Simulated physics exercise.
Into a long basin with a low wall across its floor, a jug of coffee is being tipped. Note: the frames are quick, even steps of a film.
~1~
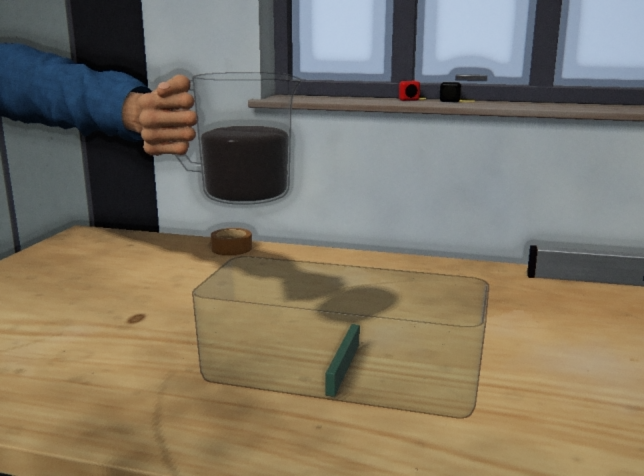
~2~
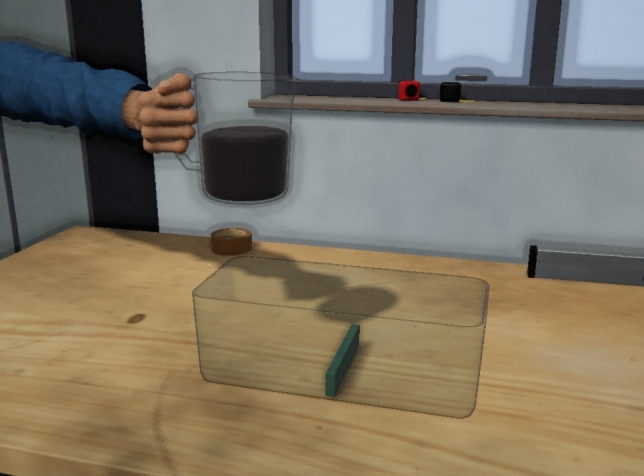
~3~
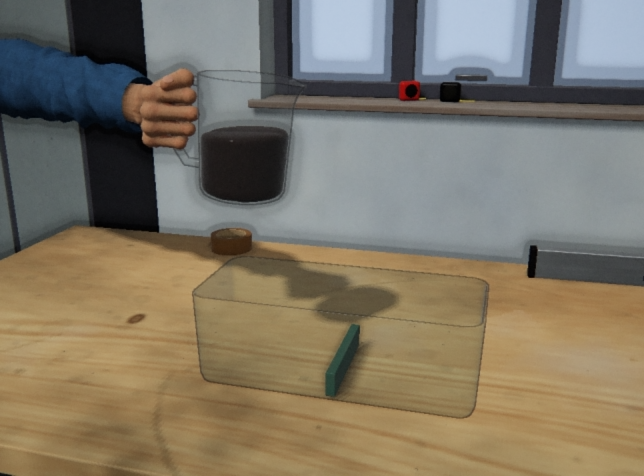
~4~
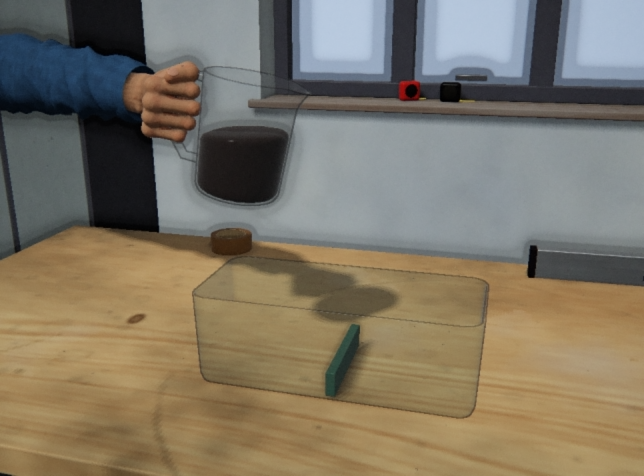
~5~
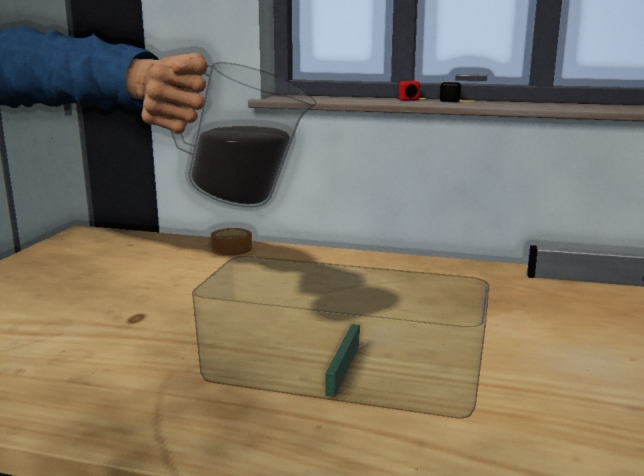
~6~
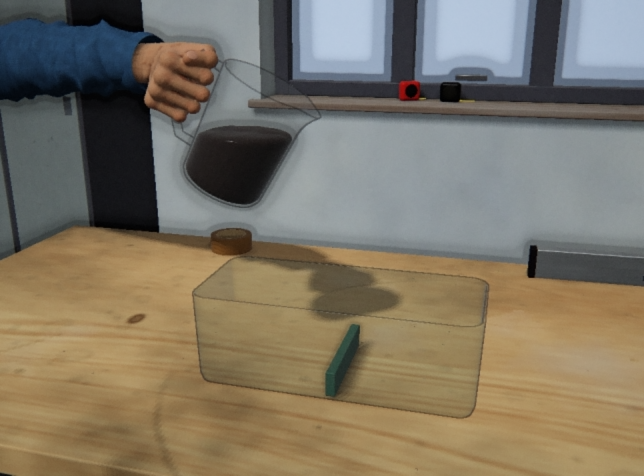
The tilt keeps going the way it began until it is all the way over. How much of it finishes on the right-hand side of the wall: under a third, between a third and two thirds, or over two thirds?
Upwards of two thirds.
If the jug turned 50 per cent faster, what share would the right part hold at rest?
About 80 %.
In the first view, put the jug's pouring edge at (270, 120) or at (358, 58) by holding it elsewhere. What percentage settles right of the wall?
About 10 % the first time, about 75 % the second.
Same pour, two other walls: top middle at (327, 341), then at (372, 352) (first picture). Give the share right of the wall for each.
First try 90 per cent, second try 25 per cent.
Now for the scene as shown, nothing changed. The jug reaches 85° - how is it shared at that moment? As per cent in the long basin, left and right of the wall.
Near 0 in a hundred left, near 0 in a hundred right.
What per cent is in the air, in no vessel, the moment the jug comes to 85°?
I'd put it near 15 per cent.
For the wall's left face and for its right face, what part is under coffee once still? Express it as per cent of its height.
Some 10 per cent left and 70 right.
A moment on, the tilt is 85° and 85 per cent is still to pour, 0 is left of the wall and 0 right of it.
Next, the tilt is 110° and 21 per cent is still to pour, 3 is left of the wall and 53 right of it.
Then the tilt is 112° and 1 per cent is still to pour, 14 is left of the wall and 81 right of it.
Later the tilt is 112° and 0 per cent is still to pour, 16 is left of the wall and 82 right of it.
Finally, 17 per cent lies left of the wall, 81 right of it and 2 outside.
